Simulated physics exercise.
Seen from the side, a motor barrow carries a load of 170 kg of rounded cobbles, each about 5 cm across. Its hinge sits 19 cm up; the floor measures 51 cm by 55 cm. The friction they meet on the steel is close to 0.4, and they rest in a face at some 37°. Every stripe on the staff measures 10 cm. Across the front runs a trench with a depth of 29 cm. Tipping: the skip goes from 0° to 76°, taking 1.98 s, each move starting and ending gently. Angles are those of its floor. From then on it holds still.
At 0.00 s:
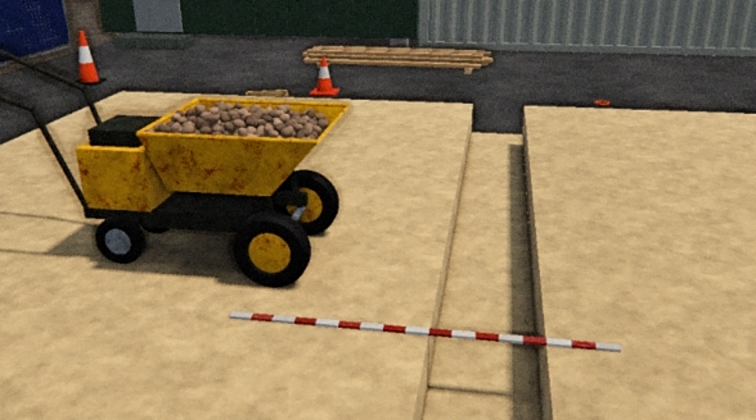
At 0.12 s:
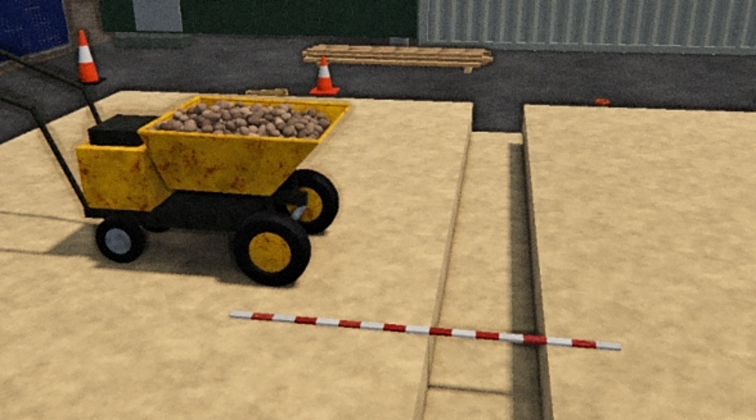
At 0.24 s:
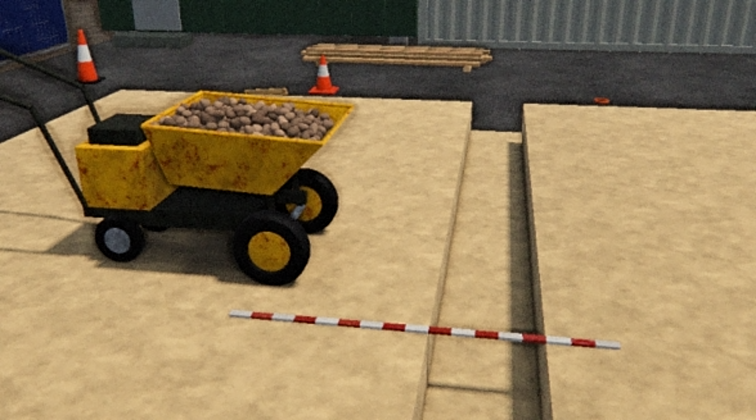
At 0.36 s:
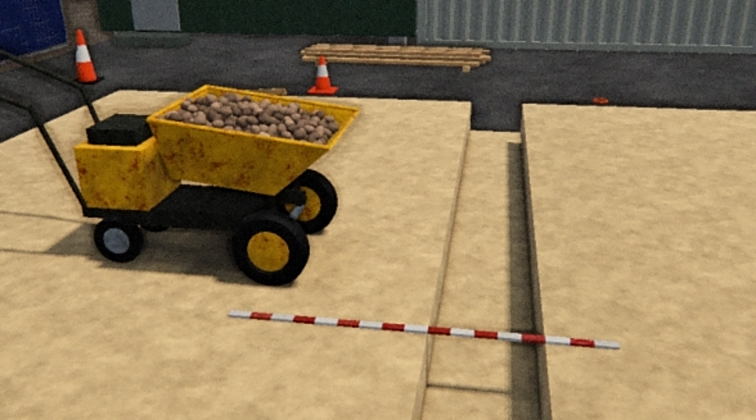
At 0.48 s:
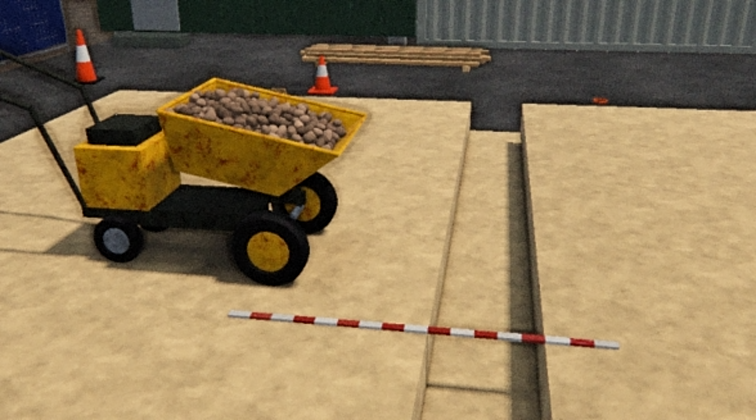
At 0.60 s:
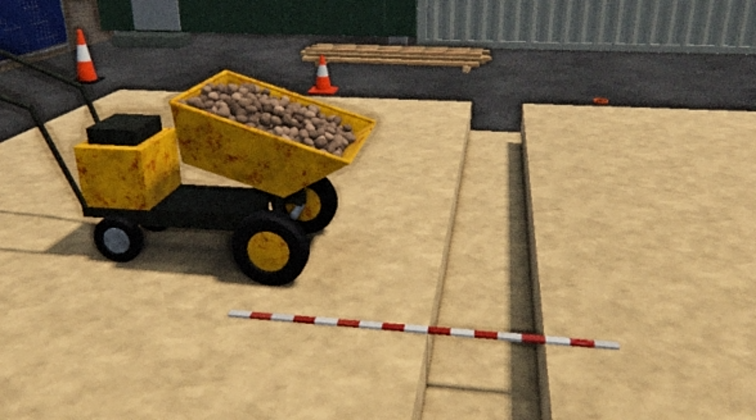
On a sandy yard with traffic cones and stacked planks behind, a yellow motor barrow heaped with rounded cobbles stands left of a narrow trench and a red-and-white staff. Its skip starts level, then gradually tilts forward, the rear rising and the lip lowering to the right, while the wheels stay put.
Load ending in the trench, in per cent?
68 per cent.
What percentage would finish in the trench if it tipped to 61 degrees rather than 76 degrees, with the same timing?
It comes out at about 70 percent.
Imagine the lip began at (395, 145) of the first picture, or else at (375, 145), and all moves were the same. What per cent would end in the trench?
It comes to about 95 and 100 in a hundred.
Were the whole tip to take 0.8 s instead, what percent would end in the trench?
Expected share: Around 75%.
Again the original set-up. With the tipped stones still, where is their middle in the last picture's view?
The stones end up centred near (478, 307).
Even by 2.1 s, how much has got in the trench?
By that point it's something like 50 in a hundred.
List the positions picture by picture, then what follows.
The skip is at 0°, its lip at (317, 142); the top of the load is at (245, 113), in the first picture.
The skip is at 1°, its lip at (319, 142); the top of the load is at (247, 111); the stones move at 0.1 m/s on average, in the second picture.
The skip is at 3°, its lip at (323, 144); the top of the load is at (213, 108); the stones move at 0.2 m/s on average, in the third picture.
Lip at (330, 149), floor tilted 7°, highest stones at (212, 103); the stones move at 0.3 m/s on average, in the fourth picture.
Lip at (339, 155), floor tilted 11°, highest stones at (220, 97); the stones move at 0.4 m/s on average, in the fifth picture.
The skip is at 17°, its lip at (349, 163); the top of the load is at (222, 92); the stones move at 0.4 m/s on average, in the sixth picture.
After 1.5 s the floor is at 64°; 94 % in the skip, 6 % short of the trench; the foremost stones are at (445, 262).
After 2.1 s the floor is at 76°; 33 % in the skip, 15 % short of the trench, 52 % in the trench; the foremost stones are at (532, 335).
After 2.4 s the floor is at 76°; 21 % in the skip, 15 % short of the trench, 64 % in the trench; the foremost stones are at (530, 305).
After 4.4 s the floor is at 76°; 18 % in the skip, 14 % short of the trench, 68 % in the trench; the foremost stones are at (531, 314).
